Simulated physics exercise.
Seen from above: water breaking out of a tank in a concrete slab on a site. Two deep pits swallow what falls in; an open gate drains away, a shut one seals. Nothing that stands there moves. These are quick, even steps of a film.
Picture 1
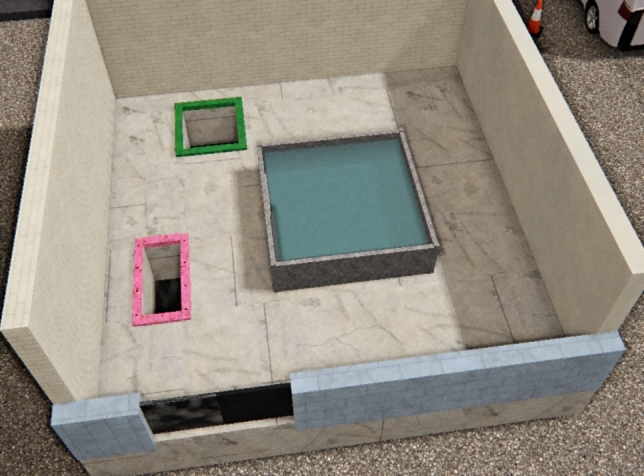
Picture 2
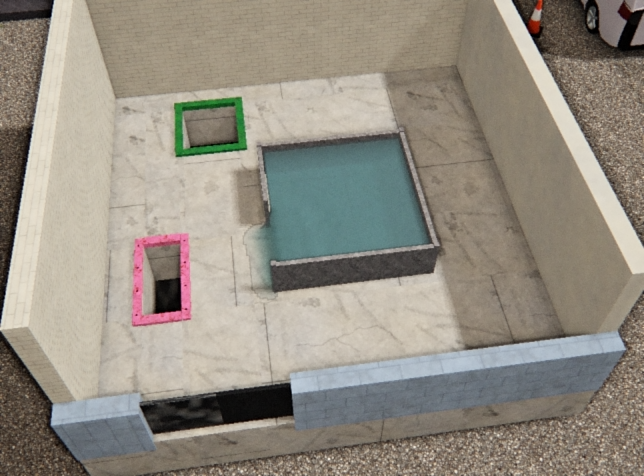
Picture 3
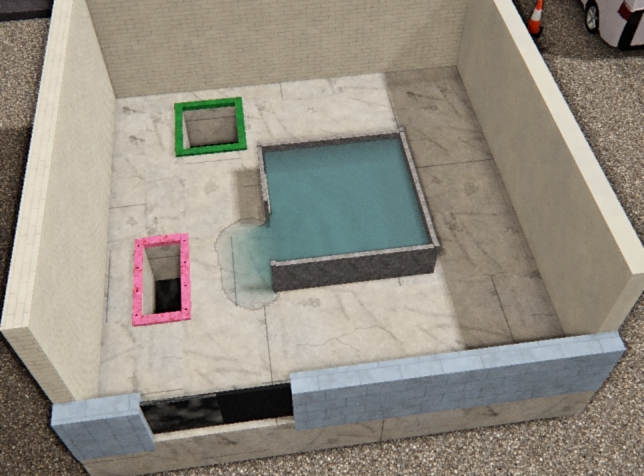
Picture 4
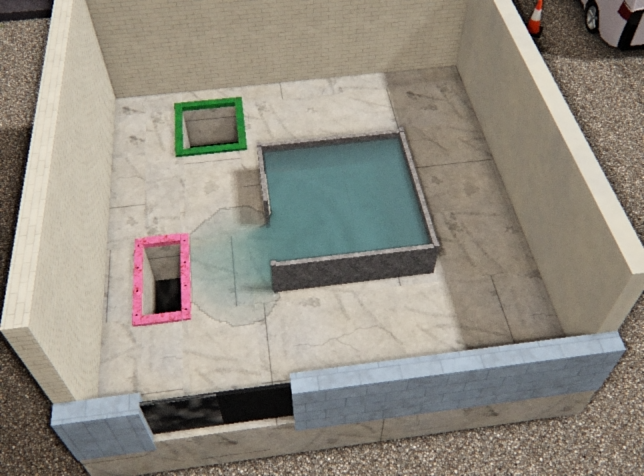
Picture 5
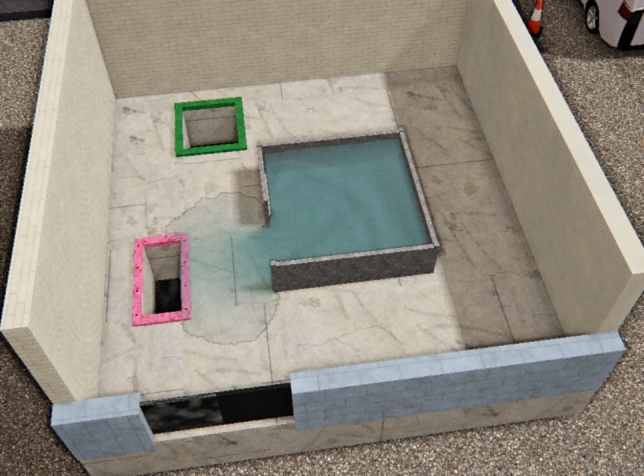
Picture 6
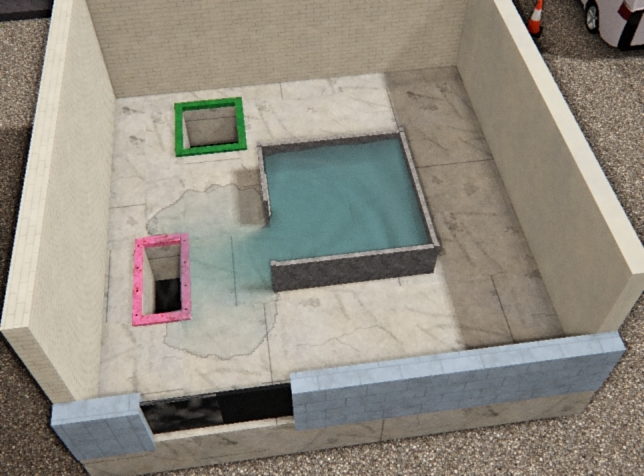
The clip opens on a walled slab seen from above, with a full, still water tank beside two pits, one rimmed green and one pink. Water pours out through the tank's left side onto the pale floor, then spreads left in a widening, thin sheet, reaching the pink rim and fanning out around it.
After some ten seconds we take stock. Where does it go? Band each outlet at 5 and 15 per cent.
The gate takes not even 5 %; the green pit takes not even 5 %; the pink pit takes above 15 %.
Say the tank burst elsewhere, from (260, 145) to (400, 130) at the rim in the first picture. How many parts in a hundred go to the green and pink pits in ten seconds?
Parts in a hundred: Green 20, pink 2.
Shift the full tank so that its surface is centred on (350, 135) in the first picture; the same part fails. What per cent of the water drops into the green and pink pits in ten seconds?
In per cent: Green 8, pink 20.
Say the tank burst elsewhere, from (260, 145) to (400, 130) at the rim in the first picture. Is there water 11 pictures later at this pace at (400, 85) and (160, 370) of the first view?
In that order: Awash, free of water.
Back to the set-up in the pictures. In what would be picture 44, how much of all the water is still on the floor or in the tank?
I make it 62 per cent.
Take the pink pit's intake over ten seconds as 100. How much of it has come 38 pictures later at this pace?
Roughly 85 per cent.
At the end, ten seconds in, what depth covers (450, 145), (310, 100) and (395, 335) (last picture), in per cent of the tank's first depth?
Roughly 0, 2 and 4 per cent, in turn.
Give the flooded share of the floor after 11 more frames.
Close to 25 %.
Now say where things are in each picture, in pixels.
The water tank at (342, 196) is whole and still, in the first frame.
Water pours out at (274, 250) and has run to (264, 293), in the second frame.
The front is at (236, 297), out from the gap at (274, 251), in the third frame.
The front is at (192, 243), out from the gap at (274, 251), in the fourth frame.
Water pours out at (274, 251) and has run to (174, 231), in the fifth frame.
Water pours out at (274, 250) and has run to (161, 223), in the sixth frame.
A moment on, water covers 20 % of the floor; the gate 0 %, the green pit 0 %, the pink pit 9 %.
Next, water covers 25 % of the floor; the gate 0 %, the green pit 0 %, the pink pit 17 %.
Then, water covers 30 % of the floor; the gate 0 %, the green pit 0 %, the pink pit 27 %.
Later, water covers 55 % of the floor; the gate 0 %, the green pit 0 %, the pink pit 38 %.
In the end, water covers 75 % of the floor; the gate 0 %, the green pit 1 %, the pink pit 44 %.
